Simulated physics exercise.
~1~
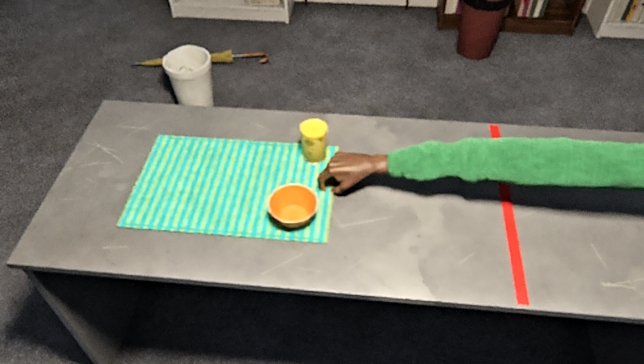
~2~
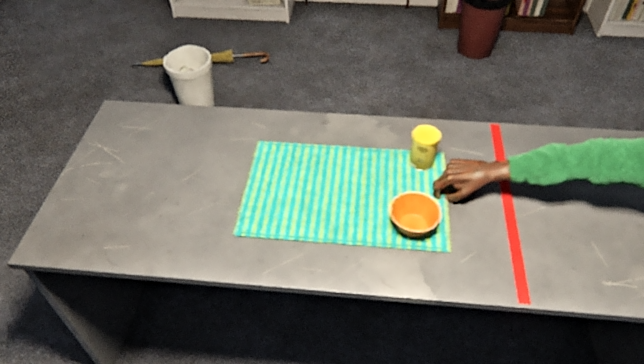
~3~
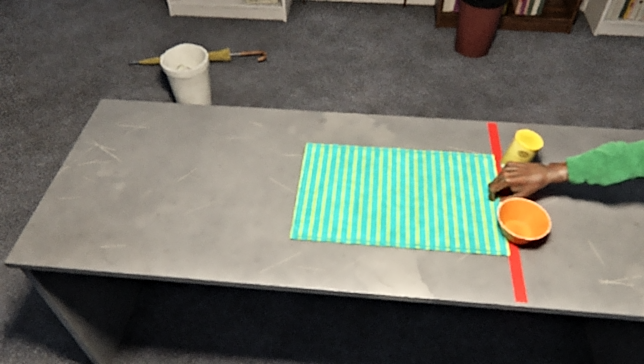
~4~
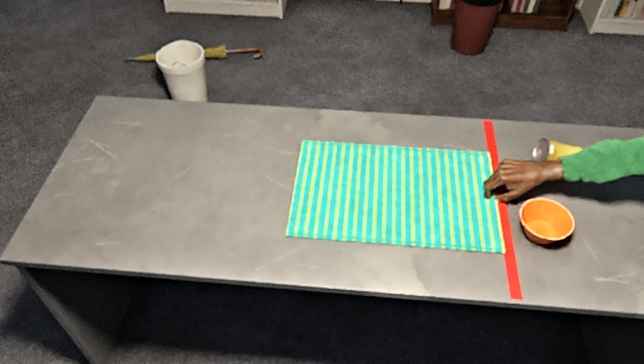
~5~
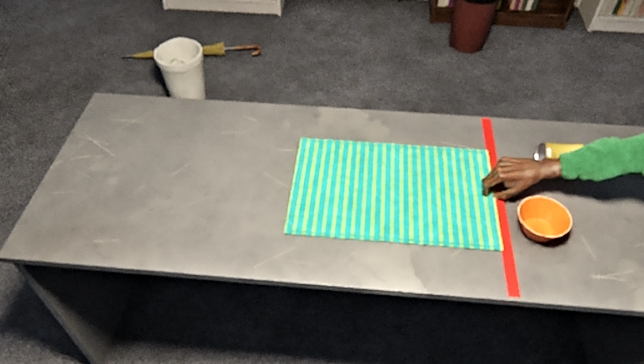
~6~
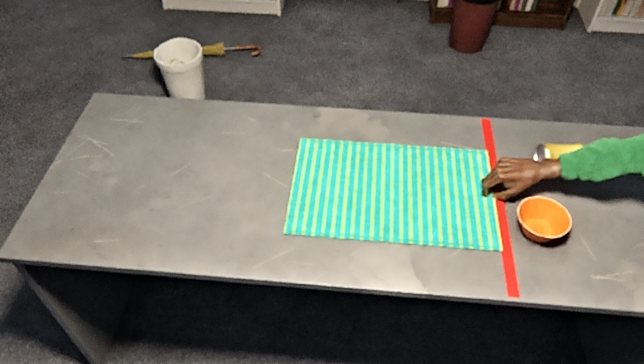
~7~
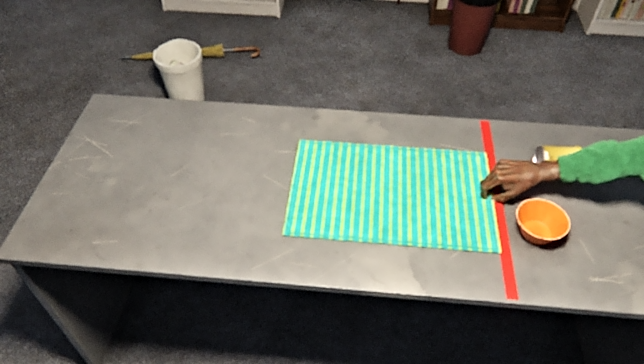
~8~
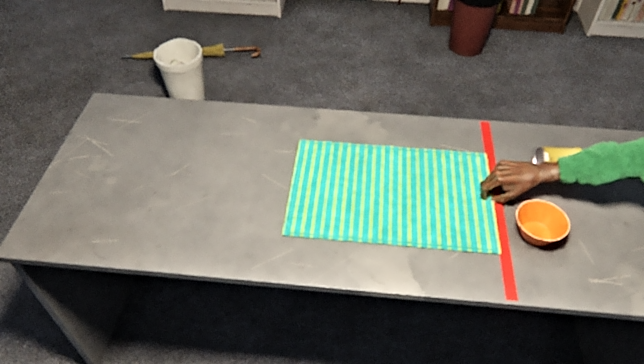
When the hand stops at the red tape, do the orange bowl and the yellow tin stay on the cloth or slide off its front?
Both slide off the front of the cloth. The orange bowl ends up upright past the tape, and the yellow tin ends up lying on its side.
A hand drags a striped cloth to red tape, and bowl and toppling tin slide off.
